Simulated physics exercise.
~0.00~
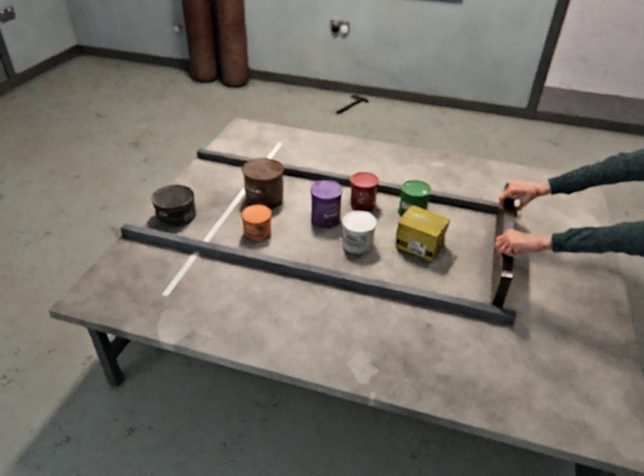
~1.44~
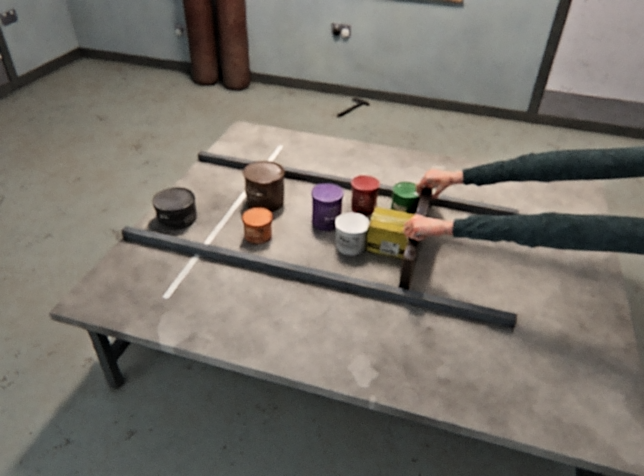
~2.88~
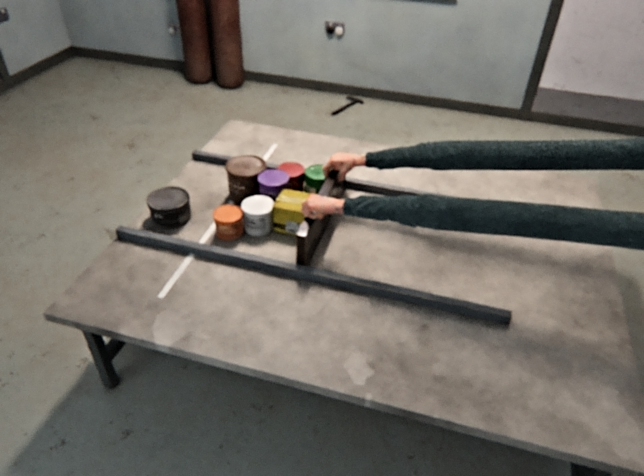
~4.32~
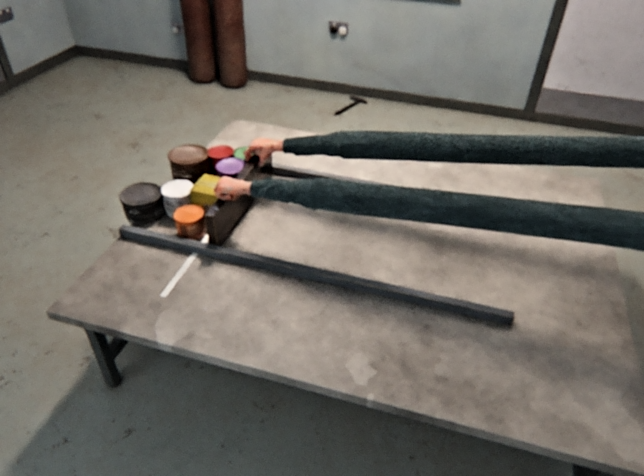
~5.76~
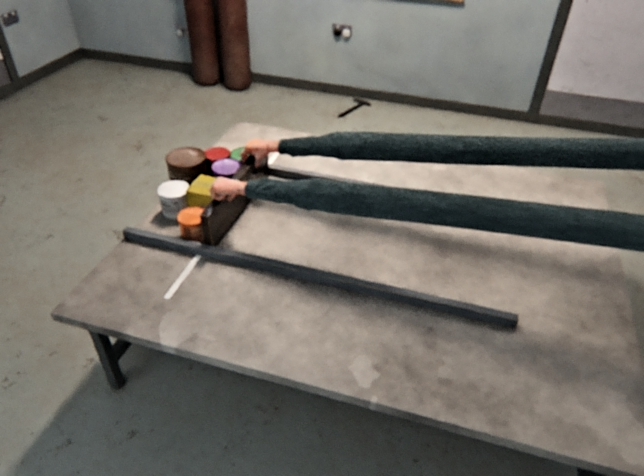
Two hands slide a plank left, bunching the tubs until the black one drops off.
